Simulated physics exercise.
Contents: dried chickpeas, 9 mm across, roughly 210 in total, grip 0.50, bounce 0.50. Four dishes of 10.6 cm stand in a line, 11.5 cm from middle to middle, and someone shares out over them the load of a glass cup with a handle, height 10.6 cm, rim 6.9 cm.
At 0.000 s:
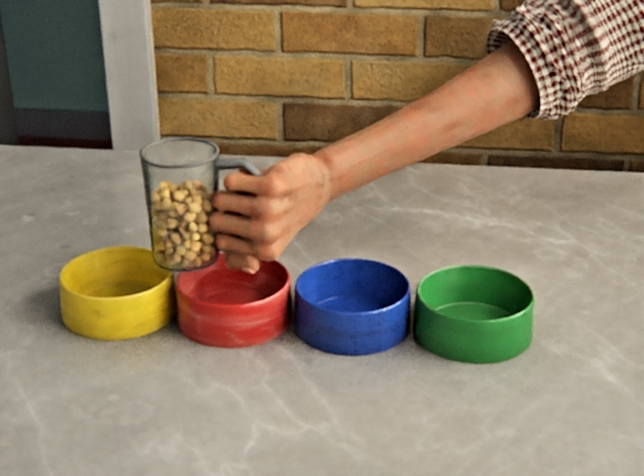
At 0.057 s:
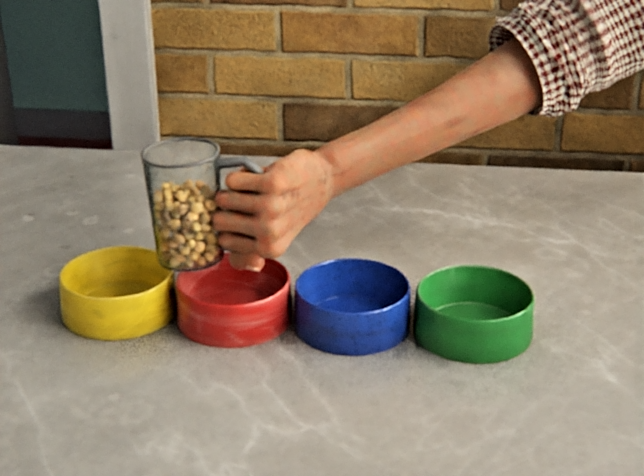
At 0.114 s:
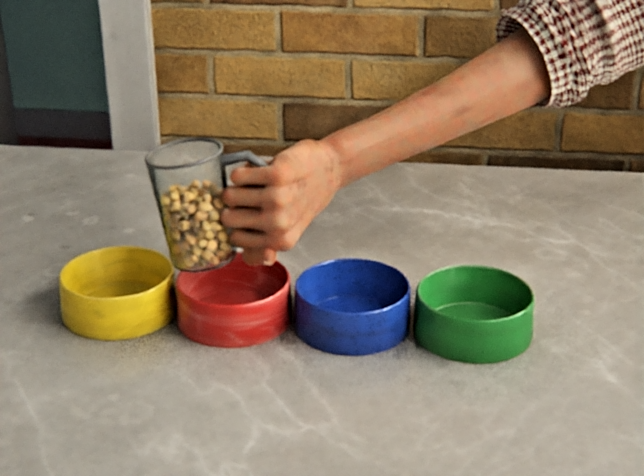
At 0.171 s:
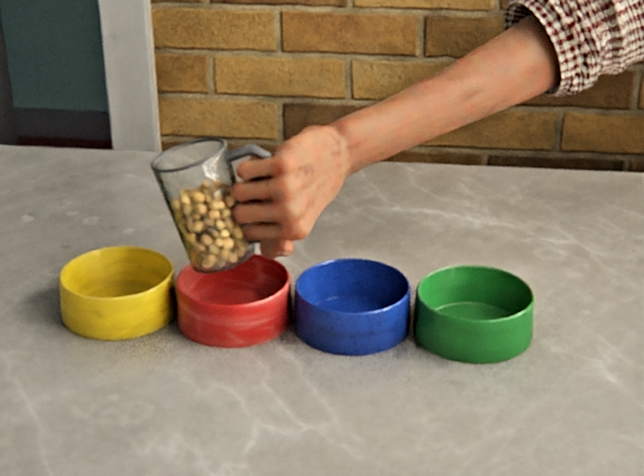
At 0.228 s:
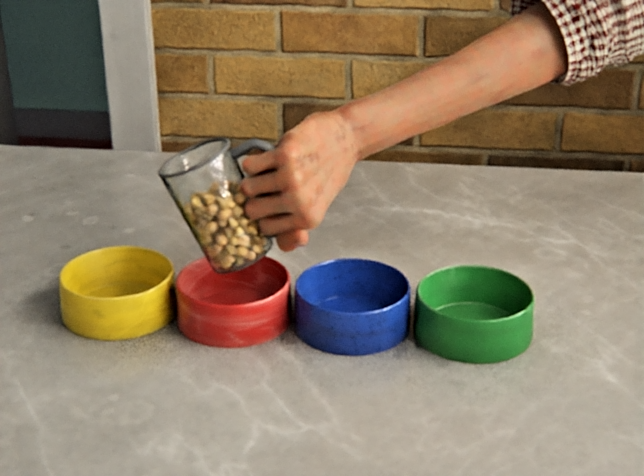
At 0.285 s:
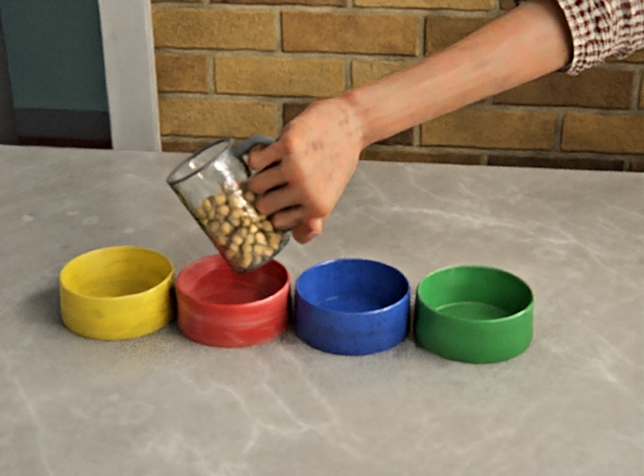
At the start, a hand holds a clear cup of dried chickpeas nearly upright above a row of yellow, red, blue and green dishes. The hand then shifts slightly to the right and steadily tilts the cup leftward over the red dish, the chickpeas still inside and the dishes empty.
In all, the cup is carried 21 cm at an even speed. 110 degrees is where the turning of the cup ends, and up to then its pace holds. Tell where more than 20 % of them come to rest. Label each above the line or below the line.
Red dish: Below the line; blue dish: Above the line; green dish: Below the line; yellow dish: Below the line; counter: Below the line.
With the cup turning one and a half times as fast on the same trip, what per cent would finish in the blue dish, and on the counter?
Then blue ends at 70 and the counter at 10.
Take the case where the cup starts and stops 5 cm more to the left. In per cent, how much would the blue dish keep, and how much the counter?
I'd expect blue at 40 and the counter at 20.
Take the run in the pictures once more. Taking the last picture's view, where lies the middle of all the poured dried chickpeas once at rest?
Roughly pixel (345, 309).
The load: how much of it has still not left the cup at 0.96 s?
Roughly 90 per cent, give or take.
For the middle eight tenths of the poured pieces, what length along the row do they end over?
It covers some 6 centimetres of the row.
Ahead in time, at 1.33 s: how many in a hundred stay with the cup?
About 50 percent.
After 0.69 s, tilt 87 degrees; cup holds 100 %.
Then, at 0.96 s, tilt 110 degrees; cup holds 90 %, blue 10 %.
After 1.33 s, tilt 110 degrees; cup holds 50 %, blue 50 %.
At rest (2.9 s), red 0 %, blue 100 %, green 0 %, yellow 0 %, counter 0 %.
